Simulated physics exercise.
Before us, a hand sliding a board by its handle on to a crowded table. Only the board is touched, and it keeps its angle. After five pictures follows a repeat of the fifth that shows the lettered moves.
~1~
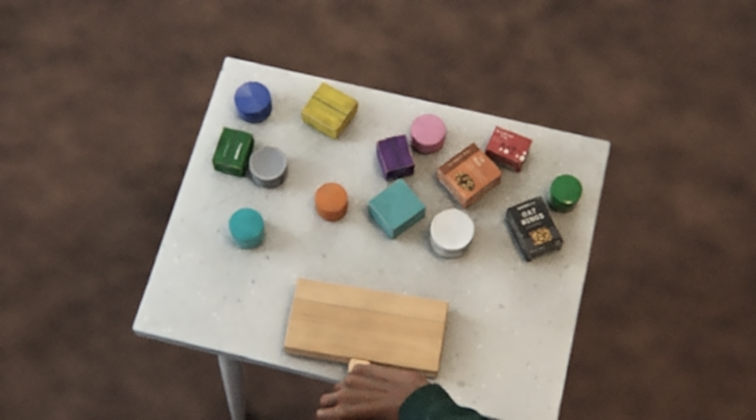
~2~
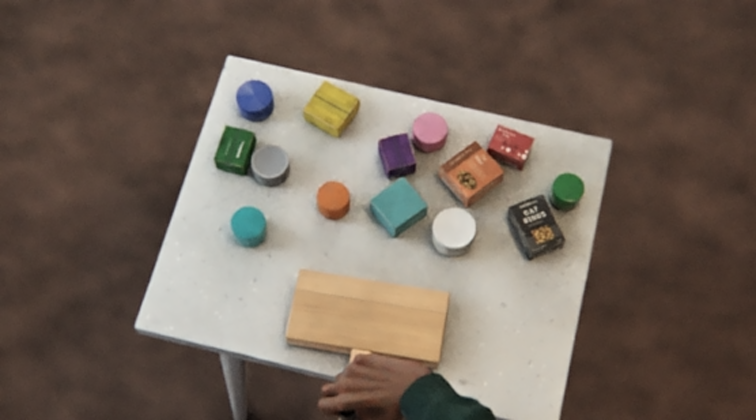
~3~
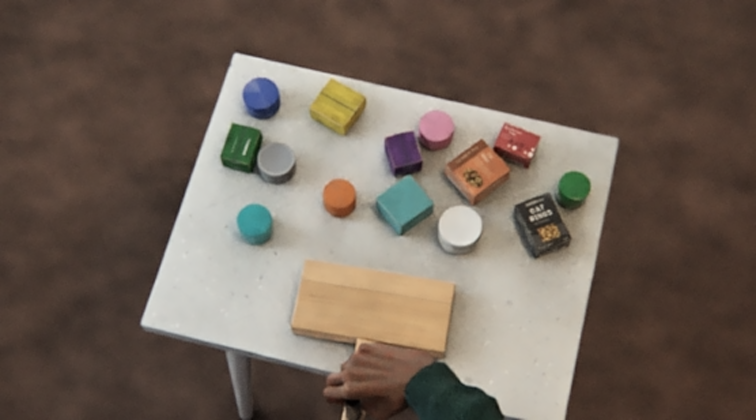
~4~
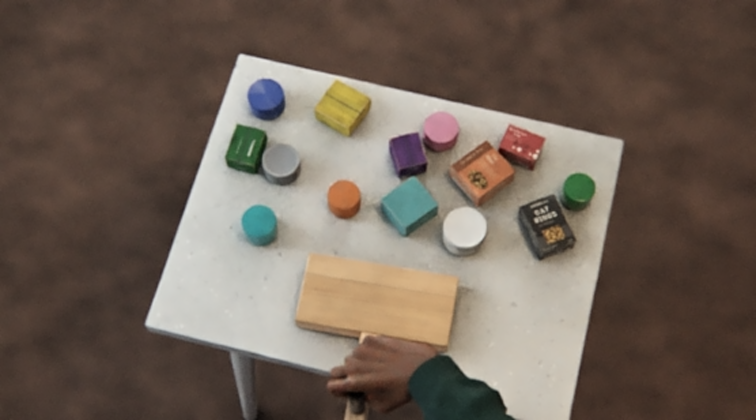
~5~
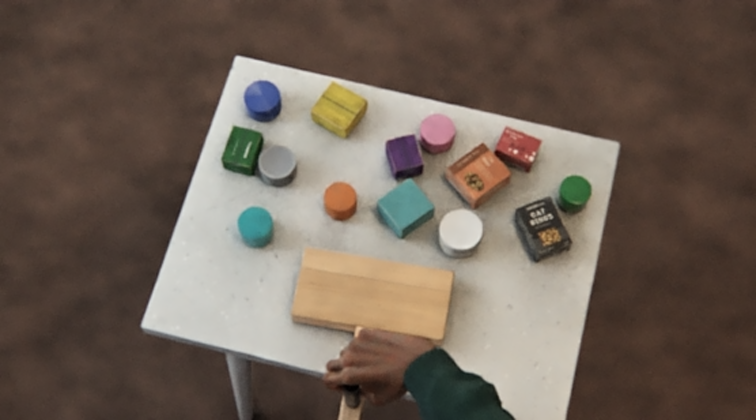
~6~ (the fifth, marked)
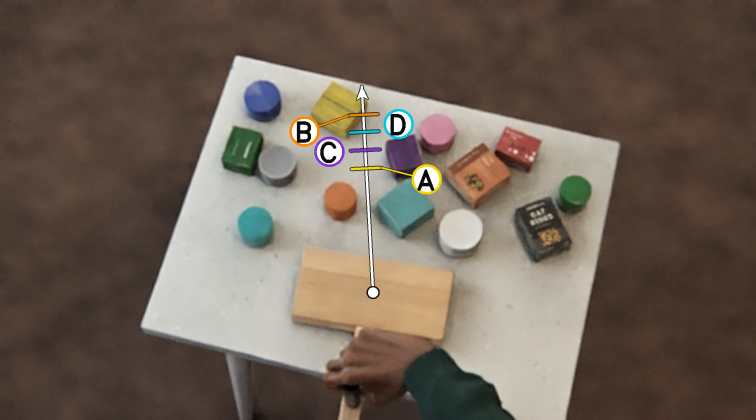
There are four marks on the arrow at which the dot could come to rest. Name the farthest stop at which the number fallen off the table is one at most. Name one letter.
At A, and not beyond.
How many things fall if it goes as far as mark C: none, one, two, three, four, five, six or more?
Two.
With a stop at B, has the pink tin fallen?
By then, yes.
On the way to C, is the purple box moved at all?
Yes.
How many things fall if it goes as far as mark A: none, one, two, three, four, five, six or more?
The count is none.
On the marked copy, A at (366, 168); B at (363, 115); C at (366, 150); D at (364, 132); the arrow from (373, 293) to (362, 86); the white dot at (373, 293).
With A. Early on, board (371, 250); orange packet (480, 173); turquoise block (409, 195).
Further on, board (368, 205); pink tin (438, 131); purple box (405, 125).
At the end, board (367, 173); pink tin (442, 102); purple box (407, 95); none fallen.
As for the rest, B drops five; C drops two; D drops two.
